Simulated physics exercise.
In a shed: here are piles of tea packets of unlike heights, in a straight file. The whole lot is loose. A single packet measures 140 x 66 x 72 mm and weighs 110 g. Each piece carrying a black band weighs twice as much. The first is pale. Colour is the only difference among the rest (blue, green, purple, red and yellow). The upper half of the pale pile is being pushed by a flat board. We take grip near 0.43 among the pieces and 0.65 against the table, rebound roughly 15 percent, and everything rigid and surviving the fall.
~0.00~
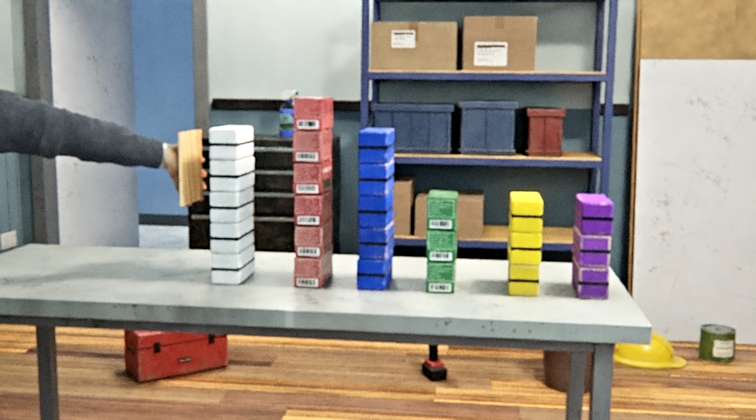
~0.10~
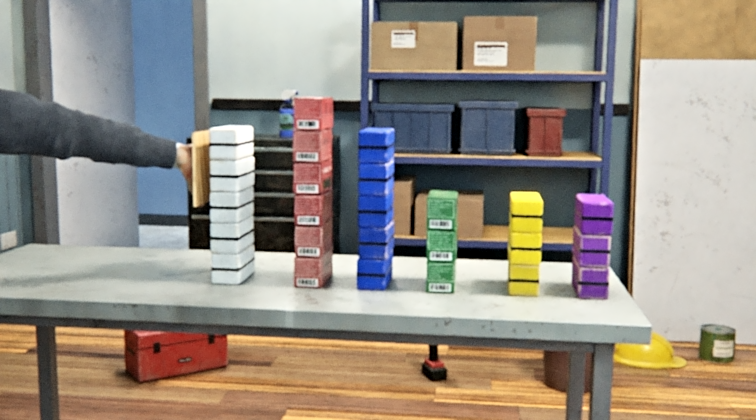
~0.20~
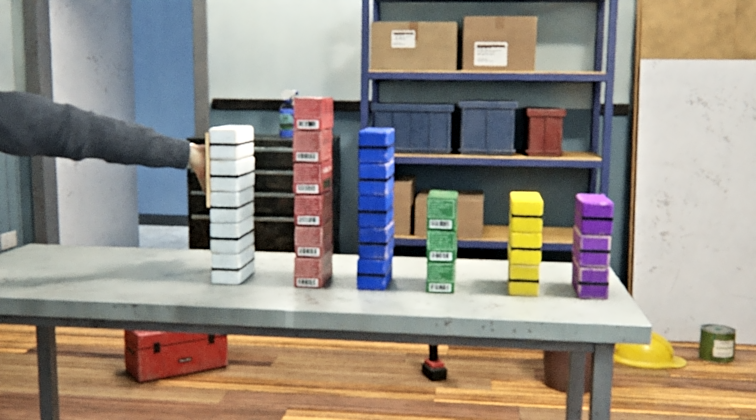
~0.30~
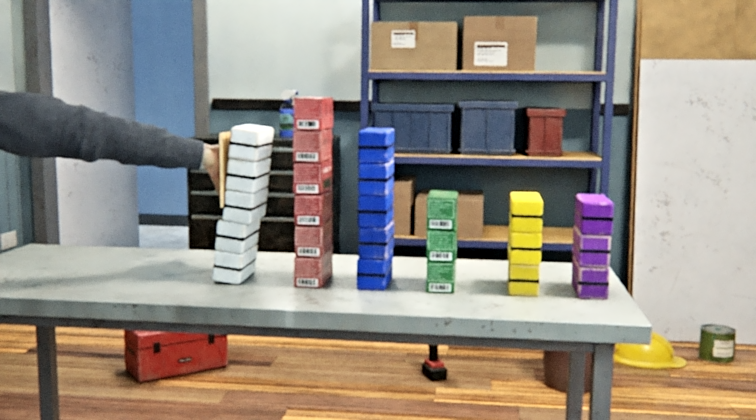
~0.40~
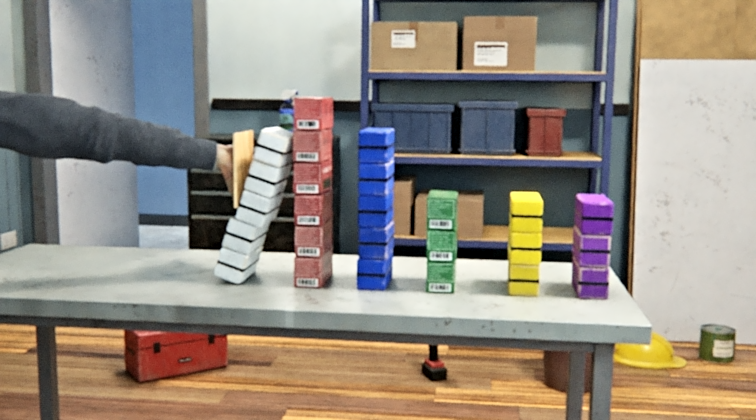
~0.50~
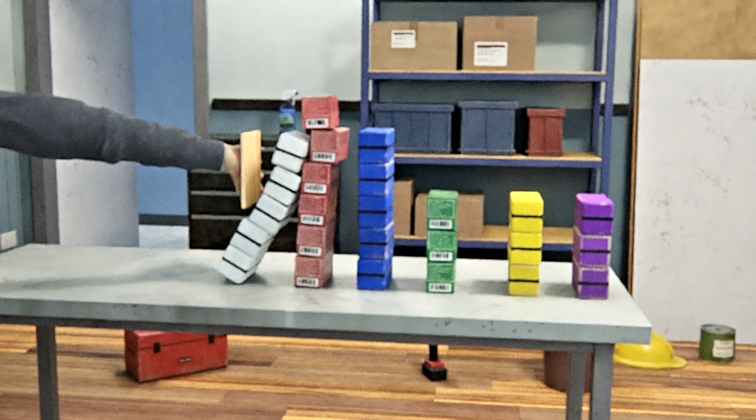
Six stacks of small packets, white, red, blue, green, yellow and purple from left to right, stand in a row on a grey table. The view is level and still, facing a workshop with shelves of boxes behind and a red toolbox on the wooden floor. An arm from the left pushes a board against the white stack, which leans right into the red one, shifting its upper packets slightly.
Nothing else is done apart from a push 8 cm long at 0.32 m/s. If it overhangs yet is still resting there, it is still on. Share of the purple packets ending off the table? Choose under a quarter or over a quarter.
It works out to upwards of a quarter of the lot.
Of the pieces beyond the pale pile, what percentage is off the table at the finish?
20%.
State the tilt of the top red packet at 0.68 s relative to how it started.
Some 5 degrees.
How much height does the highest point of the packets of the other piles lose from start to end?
About 21 cm.
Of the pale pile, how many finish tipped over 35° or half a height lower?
That makes 5 in all.
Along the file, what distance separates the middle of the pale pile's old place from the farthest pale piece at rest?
Some 26 cm.
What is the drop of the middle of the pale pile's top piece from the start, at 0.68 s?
Roughly 6 cm.
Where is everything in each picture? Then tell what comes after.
In the first picture (pixels give the middle of a visible side), board (180, 160) 6 cm short; top purple packet (598, 219); top red packet (308, 114); none of the others has stirred.
In the second picture, board (194, 160) 32 mm short; top purple packet (598, 219).
In the third picture, board (208, 160) 1 mm in; top purple packet (598, 219).
In the fourth picture, board (221, 160) 32 mm in, top of the pale pile leaning 7°; top purple packet (598, 219); none of the others has stirred.
In the fifth picture, board (235, 161) 6 cm in, top of the pale pile leaning 18°; top purple packet (598, 219); none of the others has stirred.
In the sixth picture, board (243, 161) 8 cm in, stopped, top of the pale pile leaning 20°; top purple packet (598, 219); top red packet (317, 112) 3° from how it stood; steepest lean 4°, the packet at (316, 178); movement in 5 of them.
After 0.68 s, 5 of the pale pile down; none of the 3 purple packets off the table (0 of 20 in all colours); top purple packet unmoved; top blue packet 6° from how it stood.
After 0.94 s, 5 of the pale pile down; none of the 3 purple packets off the table (0 of 20 in all colours); top purple packet unmoved; top blue packet 34° from how it stood, 37 mm lower.
After 1.22 s, 5 of the pale pile down; none of the 3 purple packets off the table (0 of 20 in all colours); top purple packet 18° from how it stood; top red packet 38° from how it stood, 21 cm lower.
After 1.80 s, 5 of the pale pile down; 2 of the 3 purple packets off the table (3 of 20 in all colours); top purple packet on its side; top yellow packet upside down.
In the end (2.3 s), 5 of the pale pile down; 2 of the 3 purple packets off the table (4 of 20 in all colours); top purple packet on its side; top yellow packet on its side. That is 67 per cent.
